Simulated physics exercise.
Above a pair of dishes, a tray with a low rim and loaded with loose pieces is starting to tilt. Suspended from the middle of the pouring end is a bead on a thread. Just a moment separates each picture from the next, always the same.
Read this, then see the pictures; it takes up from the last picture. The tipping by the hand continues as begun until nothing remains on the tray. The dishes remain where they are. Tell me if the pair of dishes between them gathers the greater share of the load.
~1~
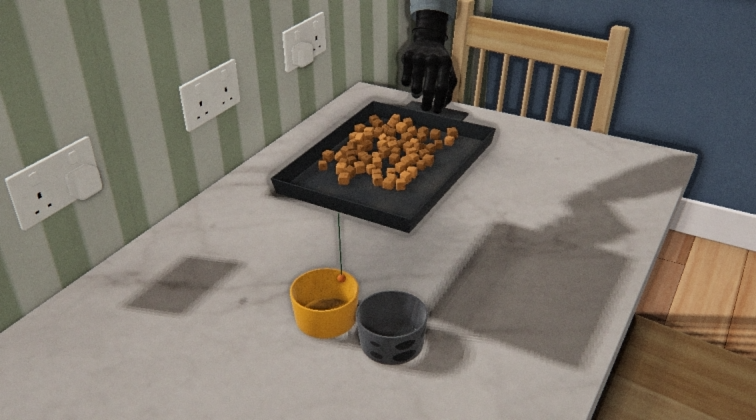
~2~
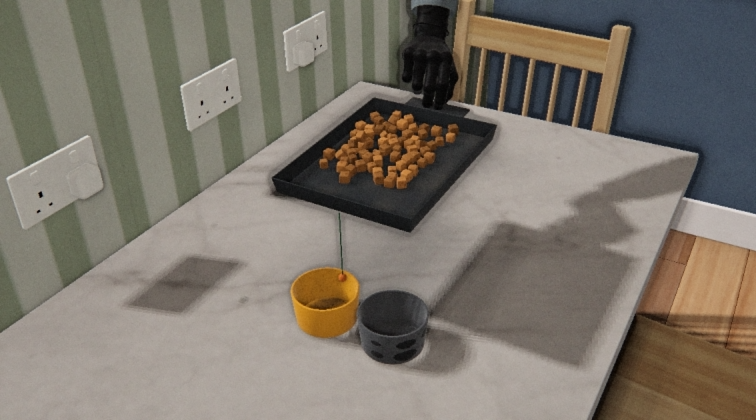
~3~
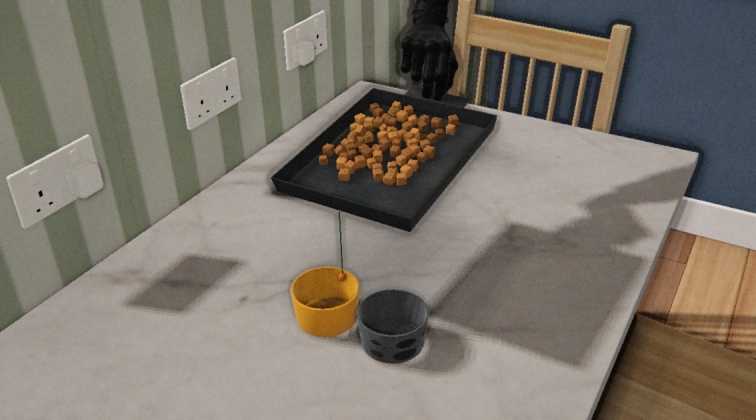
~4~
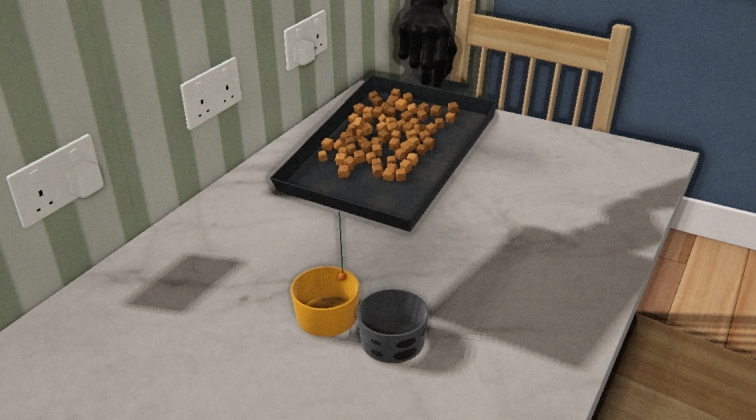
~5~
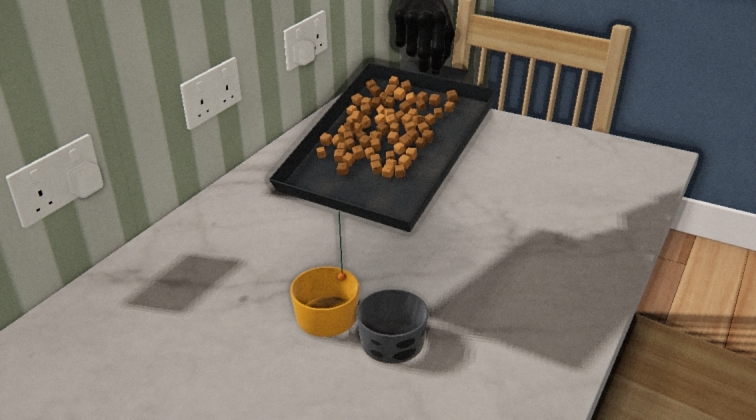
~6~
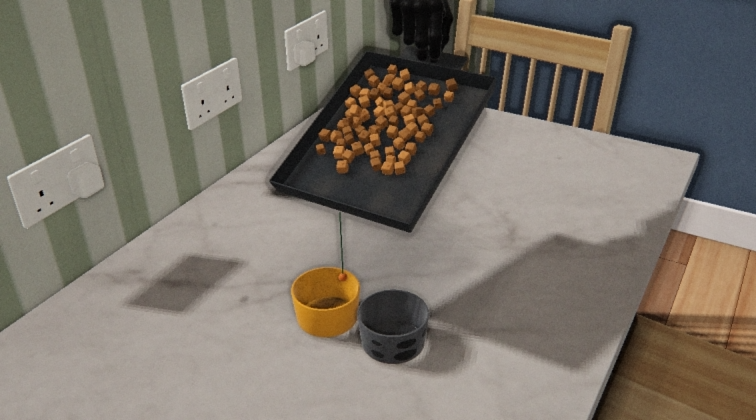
They do not.
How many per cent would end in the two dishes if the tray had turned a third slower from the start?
Near 10 in a hundred.
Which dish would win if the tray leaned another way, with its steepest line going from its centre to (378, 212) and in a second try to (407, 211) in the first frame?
The first try: The dish on the right. The second: The dish on the right.
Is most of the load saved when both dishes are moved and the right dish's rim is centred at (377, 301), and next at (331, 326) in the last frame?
Short of half, then beyond half.
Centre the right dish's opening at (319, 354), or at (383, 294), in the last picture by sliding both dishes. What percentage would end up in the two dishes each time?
In the first position around 20 percent, in the second around 0 percent.
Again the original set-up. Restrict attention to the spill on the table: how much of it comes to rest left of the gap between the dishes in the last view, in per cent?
Estimate: About 90 percent.
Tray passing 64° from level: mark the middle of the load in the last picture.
Near (332, 191).
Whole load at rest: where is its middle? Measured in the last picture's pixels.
I'd put the middle somewhere around (303, 374).
Soon after the last picture, tray tipped steeply; nearly all on the tray; a small part in the air.
A little later, tray tipped past a quarter turn; about half on the tray; a stray few in the right dish; about a third outside both; a small part in the air.
Later still, tray tipped past a quarter turn; a small part in the right dish; a small part in the left dish; most outside both.
At rest, tray tipped past a quarter turn; a small part in the right dish; a small part in the left dish; most outside both.
